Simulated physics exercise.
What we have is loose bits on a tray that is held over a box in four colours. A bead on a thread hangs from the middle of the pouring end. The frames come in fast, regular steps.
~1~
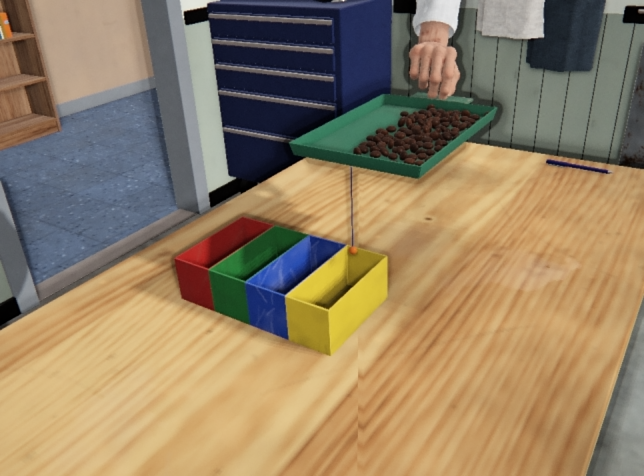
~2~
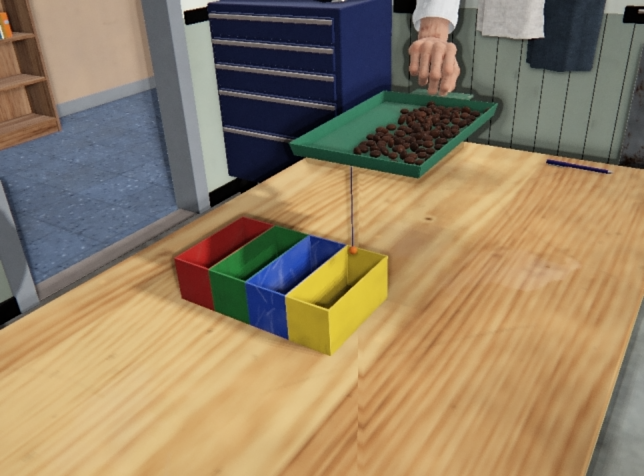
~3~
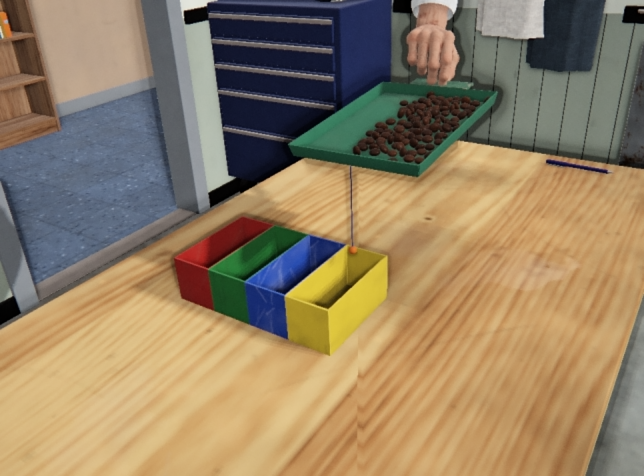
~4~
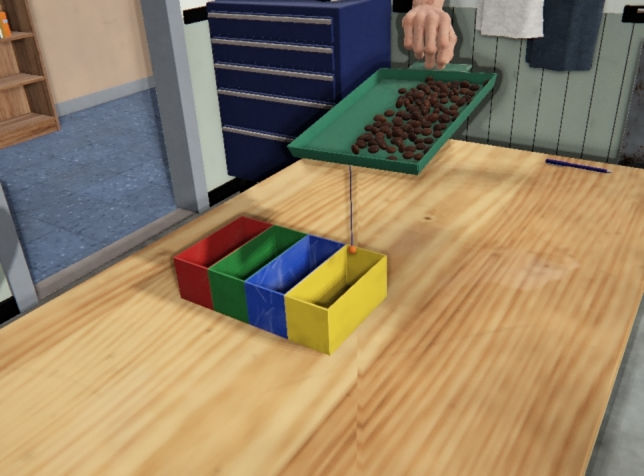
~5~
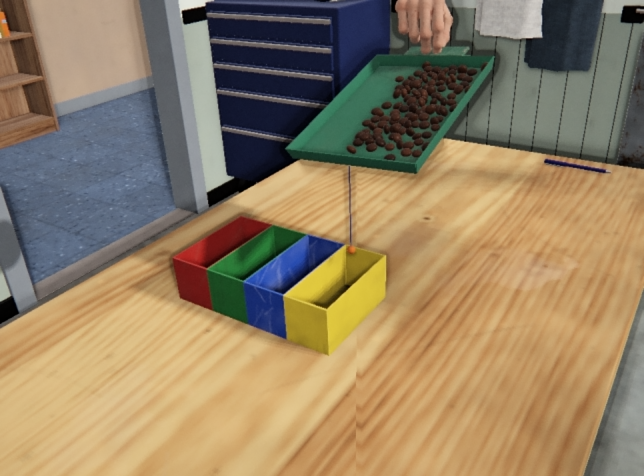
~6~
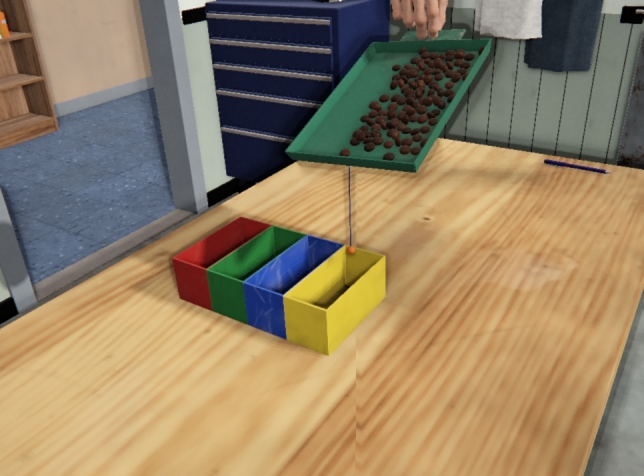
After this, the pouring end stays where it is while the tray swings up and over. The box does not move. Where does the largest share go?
It favours the blue compartment.
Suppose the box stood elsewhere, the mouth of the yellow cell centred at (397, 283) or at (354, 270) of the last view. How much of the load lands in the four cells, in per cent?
About 90 and 90 per cent.
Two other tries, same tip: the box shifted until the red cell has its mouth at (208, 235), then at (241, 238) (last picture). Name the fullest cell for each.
At the first place the yellow one, at the second the blue one.
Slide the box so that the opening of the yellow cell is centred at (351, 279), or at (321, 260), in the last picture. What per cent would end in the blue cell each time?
Roughly 50 per cent, and 30 per cent.
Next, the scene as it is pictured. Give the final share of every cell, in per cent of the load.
Red cell near 0; green cell near 10; blue cell near 50; yellow cell near 30.
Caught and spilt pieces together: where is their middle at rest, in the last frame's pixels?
Around (294, 311).
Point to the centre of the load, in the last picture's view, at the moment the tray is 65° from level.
Roughly at (336, 146).
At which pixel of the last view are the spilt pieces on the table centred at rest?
At about (338, 381).
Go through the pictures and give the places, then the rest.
The first frame shows corners of the pouring end at (293, 142) and (419, 165), level; middle of the load at (418, 133), flat chocolate drops; bead on its thread at (353, 250); red cell at (194, 280); green cell at (229, 293); blue cell at (267, 307); yellow cell at (308, 321).
The second frame shows corners of the pouring end at (293, 142) and (419, 165), level; middle of the load at (418, 131).
The third frame shows corners of the pouring end at (292, 144) and (418, 164), tipped barely, lowest at the left corner; middle of the load at (418, 125).
The fourth frame shows corners of the pouring end at (291, 145) and (416, 162), tipped a little, lowest at the left corner; middle of the load at (416, 115).
The fifth frame shows corners of the pouring end at (290, 147) and (414, 161), tipped clearly, lowest at the left corner; middle of the load at (414, 106).
The sixth frame shows corners of the pouring end at (289, 150) and (413, 161), tipped clearly, lowest at the left corner; middle of the load at (411, 98); red cell at (192, 280); green cell at (227, 293); blue cell at (265, 306); yellow cell at (306, 321).
Soon, tray tipped steeply; nearly all on the tray; a small part falling or outside the box.
A while on, tray tipped past a quarter turn; a small part on the tray; about a third in the blue cell; about a quarter in the yellow cell; a small part in the green cell; about a quarter falling or outside the box.
Towards the end, tray tipped past a quarter turn; about half in the blue cell; about a quarter in the yellow cell; a small part in the green cell; a small part falling or outside the box.
Finally, tray tipped past a quarter turn; about half in the blue cell; about a quarter in the yellow cell; a small part in the green cell; none in the red cell; a small part outside the box.
